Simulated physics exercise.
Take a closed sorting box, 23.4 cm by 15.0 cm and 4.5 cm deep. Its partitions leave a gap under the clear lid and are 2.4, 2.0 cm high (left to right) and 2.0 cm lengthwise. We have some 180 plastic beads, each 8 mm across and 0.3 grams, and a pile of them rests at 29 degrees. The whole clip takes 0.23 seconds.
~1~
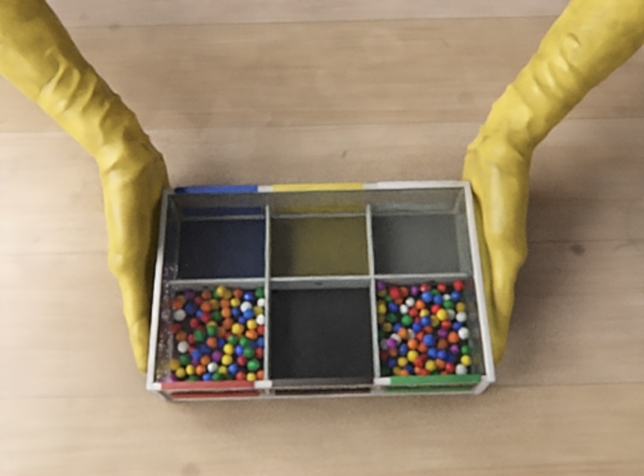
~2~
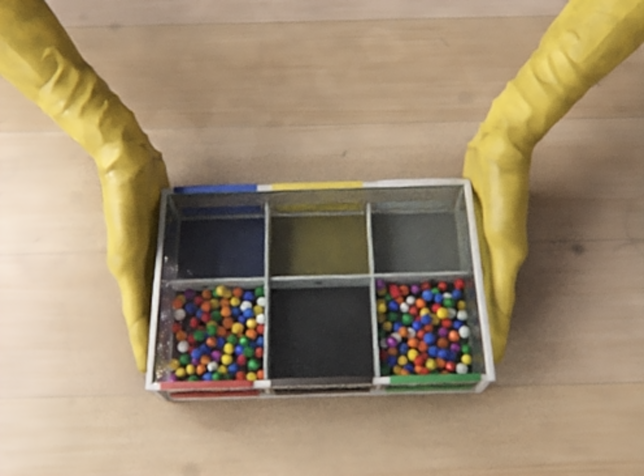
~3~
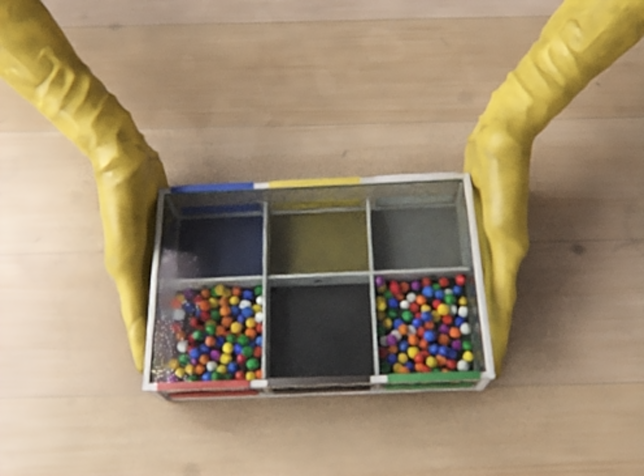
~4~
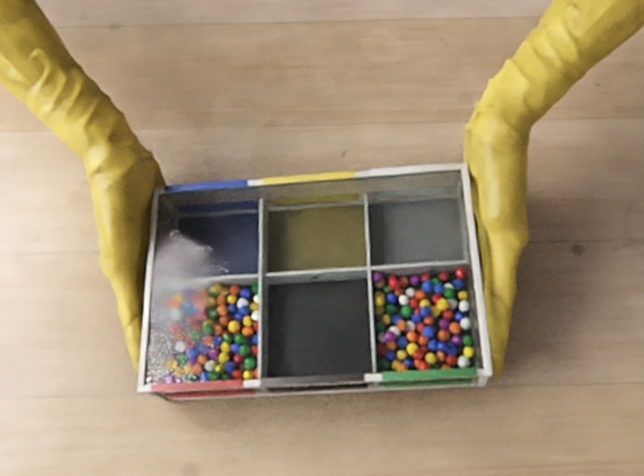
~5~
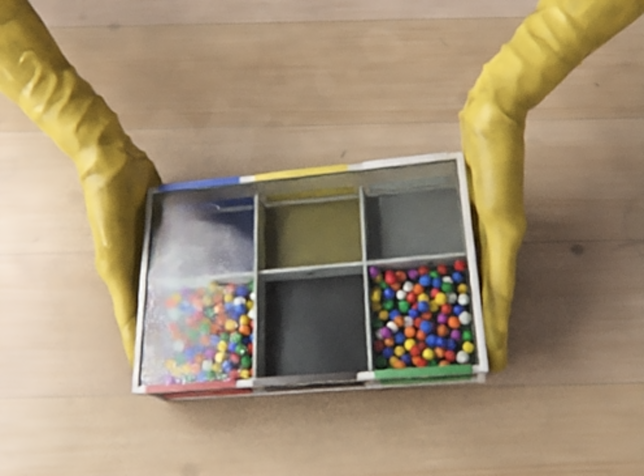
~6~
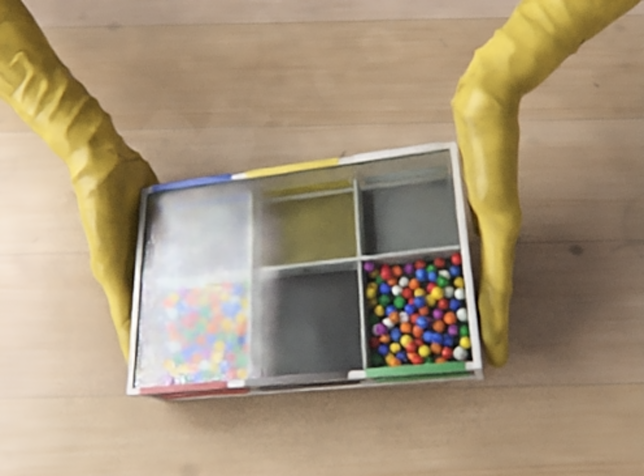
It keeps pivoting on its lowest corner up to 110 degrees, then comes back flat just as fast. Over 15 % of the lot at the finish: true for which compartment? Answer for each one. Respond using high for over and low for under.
Red high, blue low, green low, yellow low, white low, black low.
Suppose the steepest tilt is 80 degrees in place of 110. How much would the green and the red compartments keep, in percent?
In per cent, green gets 20 and red gets 65.
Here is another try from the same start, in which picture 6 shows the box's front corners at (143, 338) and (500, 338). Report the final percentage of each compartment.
Result - red: 0 %; blue: 25 %; green: 0 %; yellow: 20 %; white: 55 %; black: 0 %.
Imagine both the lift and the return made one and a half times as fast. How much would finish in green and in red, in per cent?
Final share: Green 0 %, red 95 %.
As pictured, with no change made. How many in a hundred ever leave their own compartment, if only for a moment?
Estimate: Some 50 per cent.
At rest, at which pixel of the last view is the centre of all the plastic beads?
Somewhere near (195, 347) in the last picture.
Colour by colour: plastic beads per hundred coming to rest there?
The red one ends with 95, blue 5, green 0, yellow 0, white 0 and black 0 per cent.
Then, 1.12 s after the last picture, tilt 110 degrees; red 55 %, green 15 %, black 30 %.
Then, 1.88 s after the last picture, tilt 50 degrees; red 95 %, blue 5 %.
Then, 2.65 s after the last picture, tilt 0 degrees; red 95 %, blue 5 %.
In the end, red 95 %, blue 5 %, green 0 %, yellow 0 %, white 0 %, black 0 %.
